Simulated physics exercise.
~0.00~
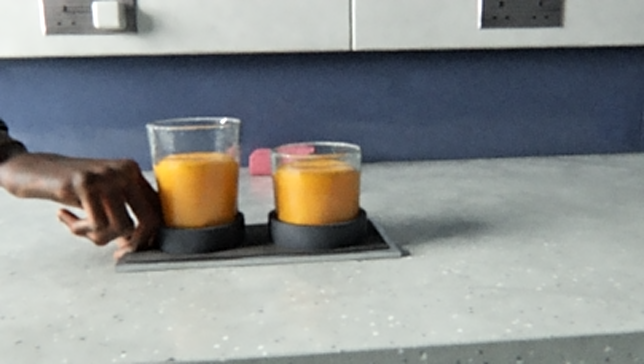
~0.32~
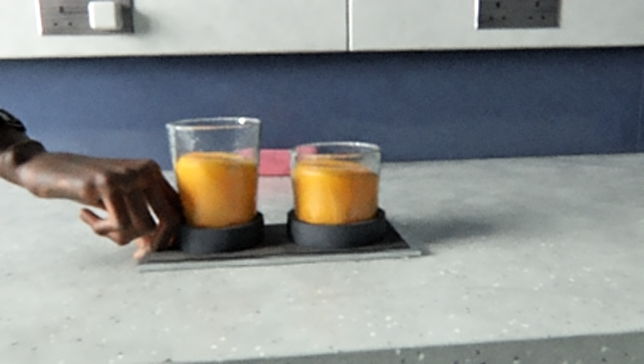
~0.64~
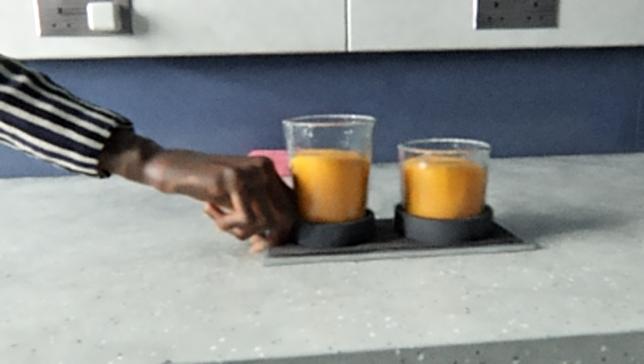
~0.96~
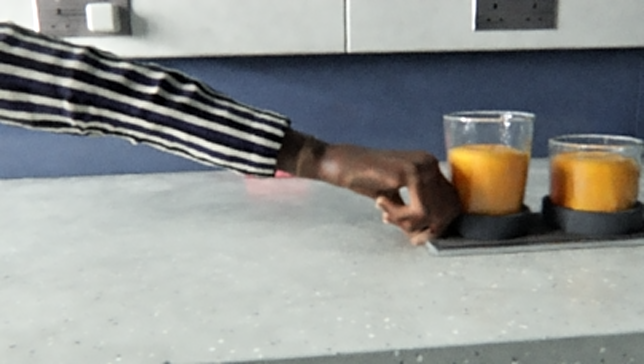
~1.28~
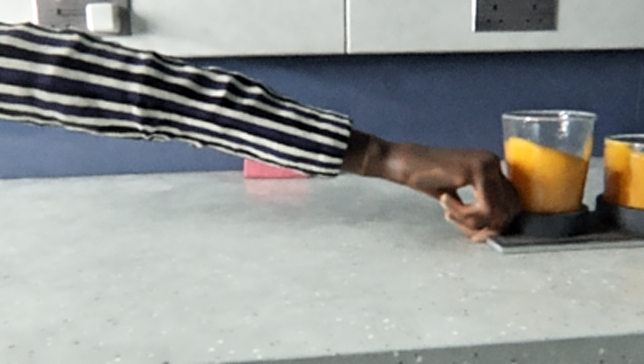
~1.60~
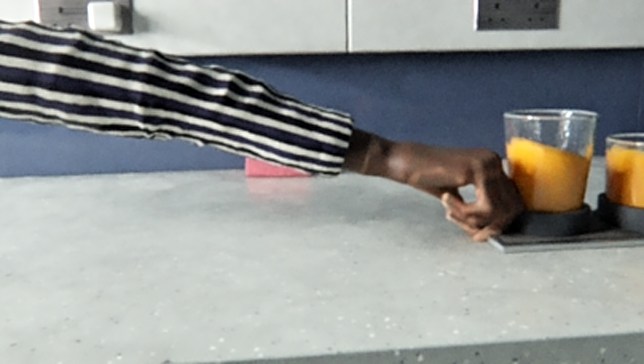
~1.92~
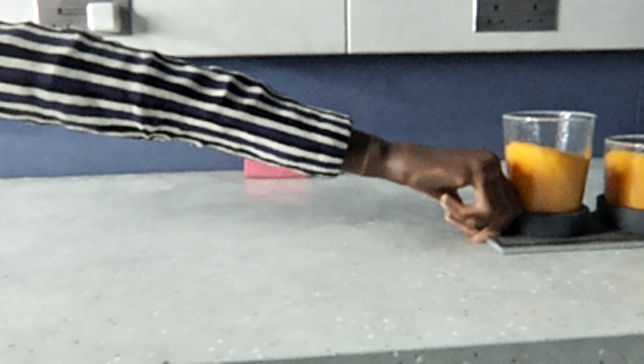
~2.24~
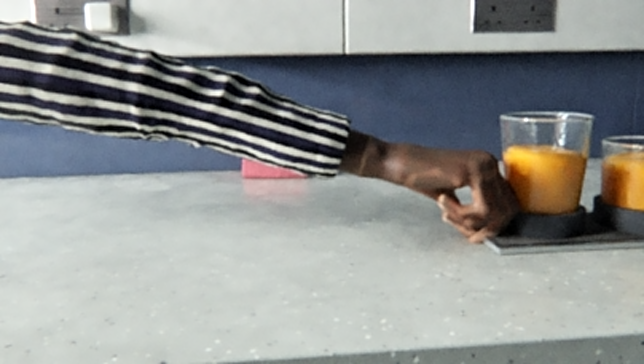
In the video, a hand in a striped sleeve smoothly pushes a dark tray holding two open clear glasses of orange juice rightward along a grey countertop, then stops near the right edge, where the juice tilts briefly and settles in the taller glass without spilling.
